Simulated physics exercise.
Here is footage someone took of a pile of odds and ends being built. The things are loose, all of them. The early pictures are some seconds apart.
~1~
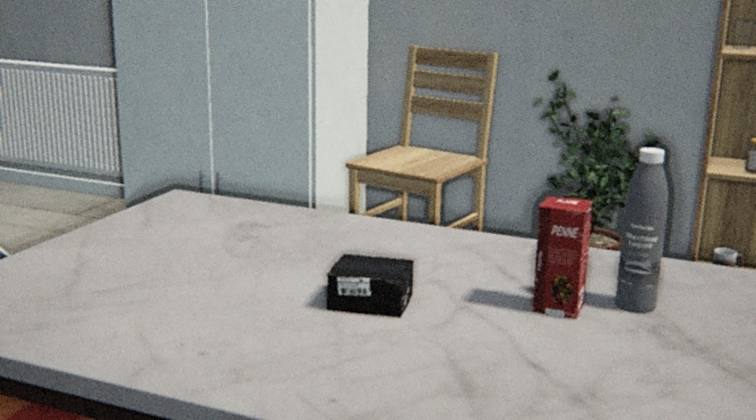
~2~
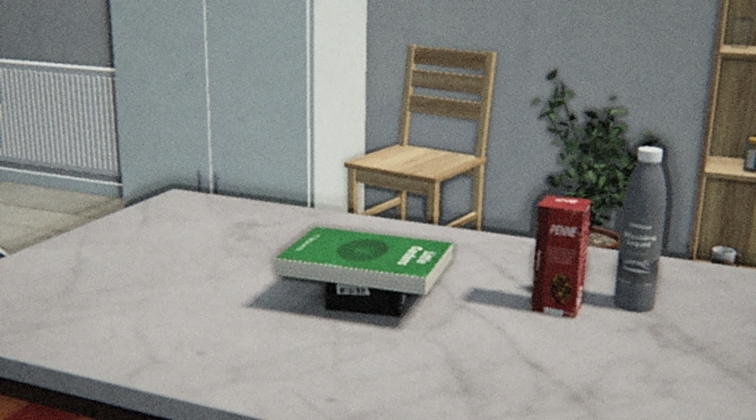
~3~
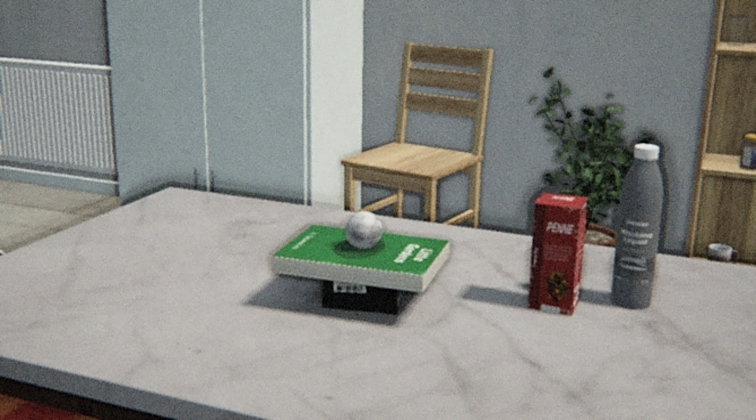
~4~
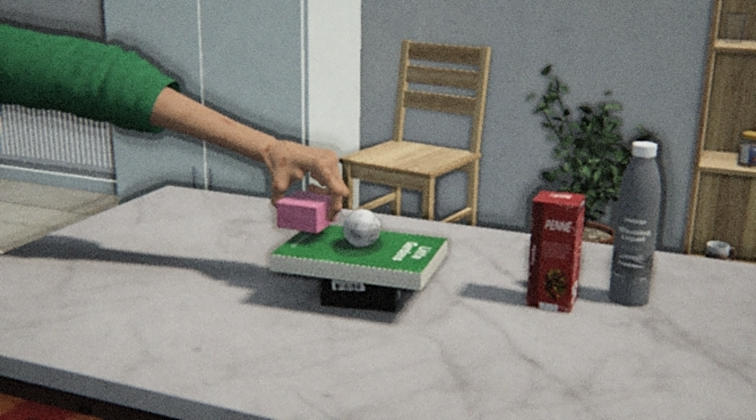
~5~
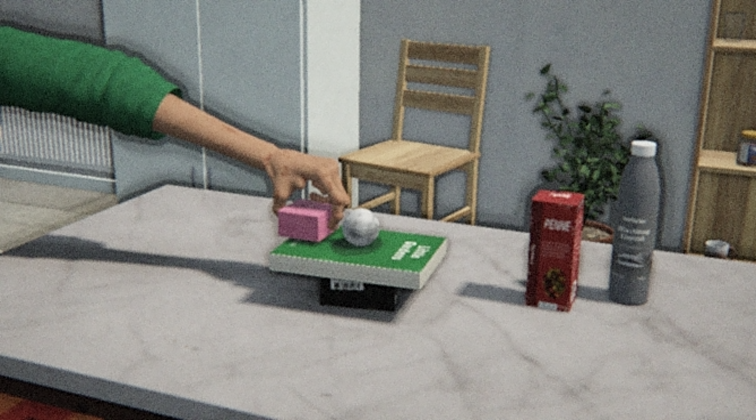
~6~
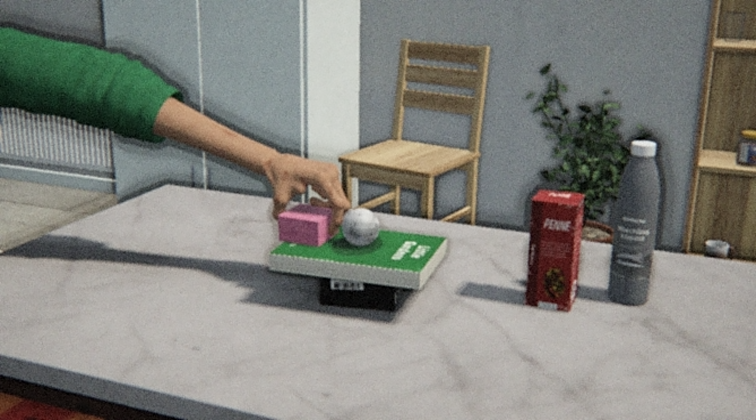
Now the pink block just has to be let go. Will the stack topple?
Most likely the pile survives.
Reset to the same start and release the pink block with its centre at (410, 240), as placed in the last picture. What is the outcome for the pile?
Then it holds.
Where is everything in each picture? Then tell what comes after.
The last thing is not in view yet; black box (371, 285), in the first frame.
The last thing is not in view yet; grey bottle (642, 229), in the second frame.
The last thing is not in view yet; red carton (557, 254), in the third frame.
Coming down; pink block (308, 211); green book (361, 254), in the fourth frame.
Coming down; pink block (309, 220); white ball (361, 227), in the fifth frame.
In place under the hand; pink block (309, 224); black box (364, 279), in the sixth frame.
Then, 0.60 s later than the last frame, all is still.
Then, 1.60 s later than the last frame, pink block resting near (308, 225).
When it is over, all 6 as before. End places, in pixels of the last picture, pink block near (308, 225). The pile holds.
